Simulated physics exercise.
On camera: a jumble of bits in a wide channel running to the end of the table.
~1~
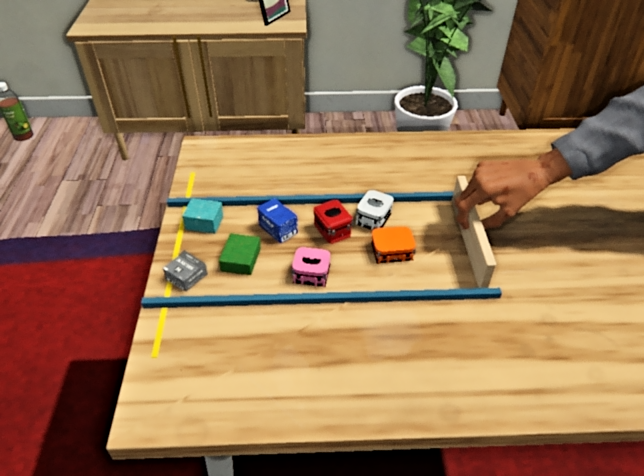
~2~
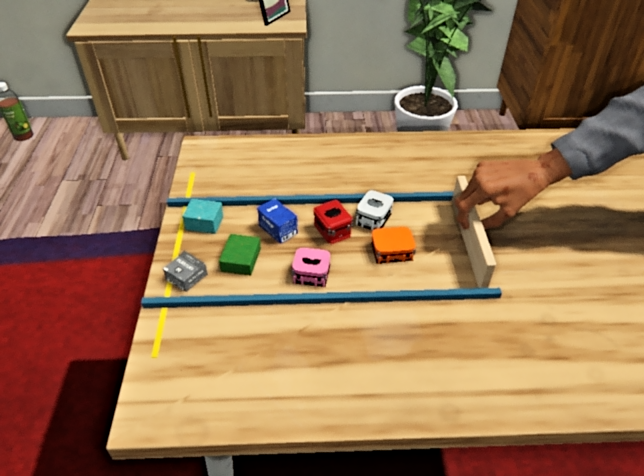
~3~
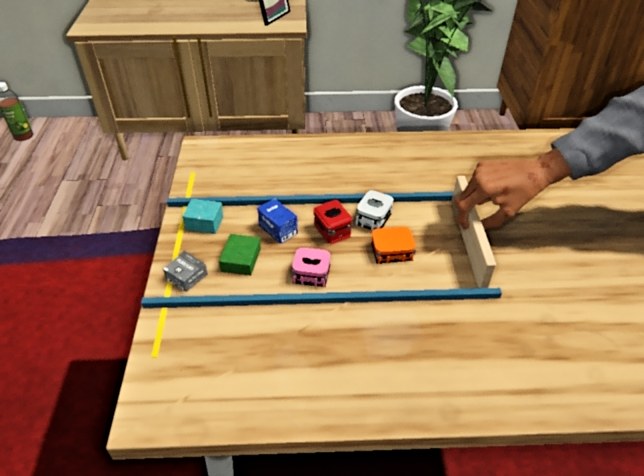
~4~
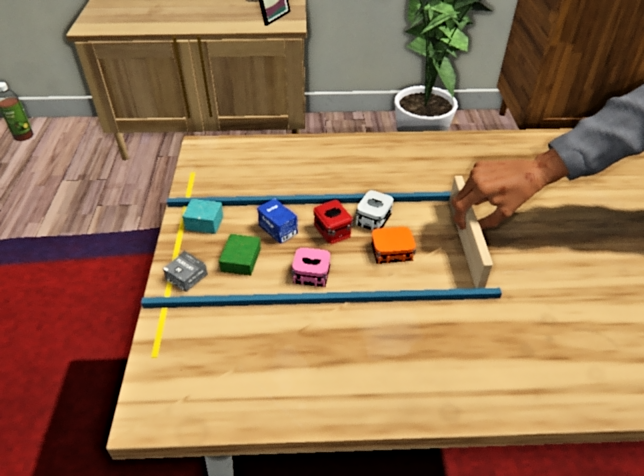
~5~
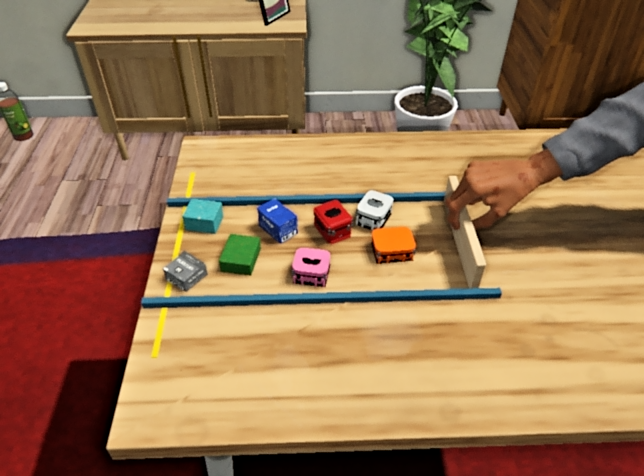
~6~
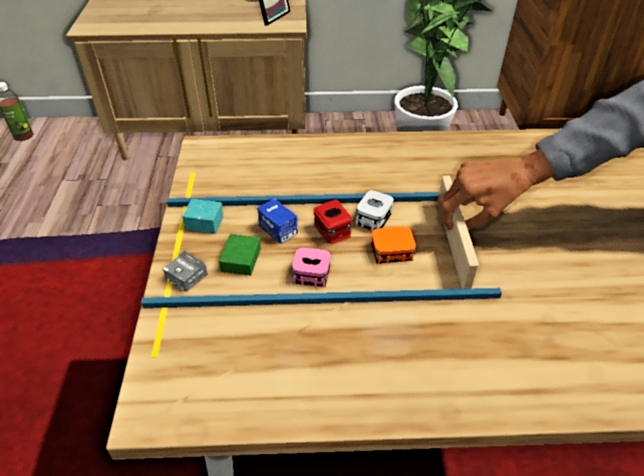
Hand sliding a wooden board slightly left between two blue rails, towards small coloured blocks and cases that stay still.
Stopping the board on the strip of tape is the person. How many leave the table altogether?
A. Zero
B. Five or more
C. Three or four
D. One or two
Five or more (B).
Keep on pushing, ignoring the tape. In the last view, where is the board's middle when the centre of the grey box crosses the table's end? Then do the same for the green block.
The middle would be close to (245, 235) and then close to (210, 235).
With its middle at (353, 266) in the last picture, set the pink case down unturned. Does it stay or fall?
Placed like that, the pink case is fine.
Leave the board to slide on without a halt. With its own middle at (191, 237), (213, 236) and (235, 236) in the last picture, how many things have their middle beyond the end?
In order: 5, 3, 2.
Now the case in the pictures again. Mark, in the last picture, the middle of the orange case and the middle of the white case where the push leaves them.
In the last picture the orange case sits around (155, 251) and the white case around (167, 219).
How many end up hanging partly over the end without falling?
The number overhanging is 3.
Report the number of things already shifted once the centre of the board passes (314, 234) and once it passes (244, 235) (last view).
At the first point the count is 5, at the second it's 8.
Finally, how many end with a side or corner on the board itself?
3 in contact.
A little later, none off yet; grey box at rest near (185, 271); turquoise block at rest near (203, 216); green block at rest near (241, 254).
When it is over, the number that fall off is five or more; down, red case, blue box, green block, turquoise block and grey box.
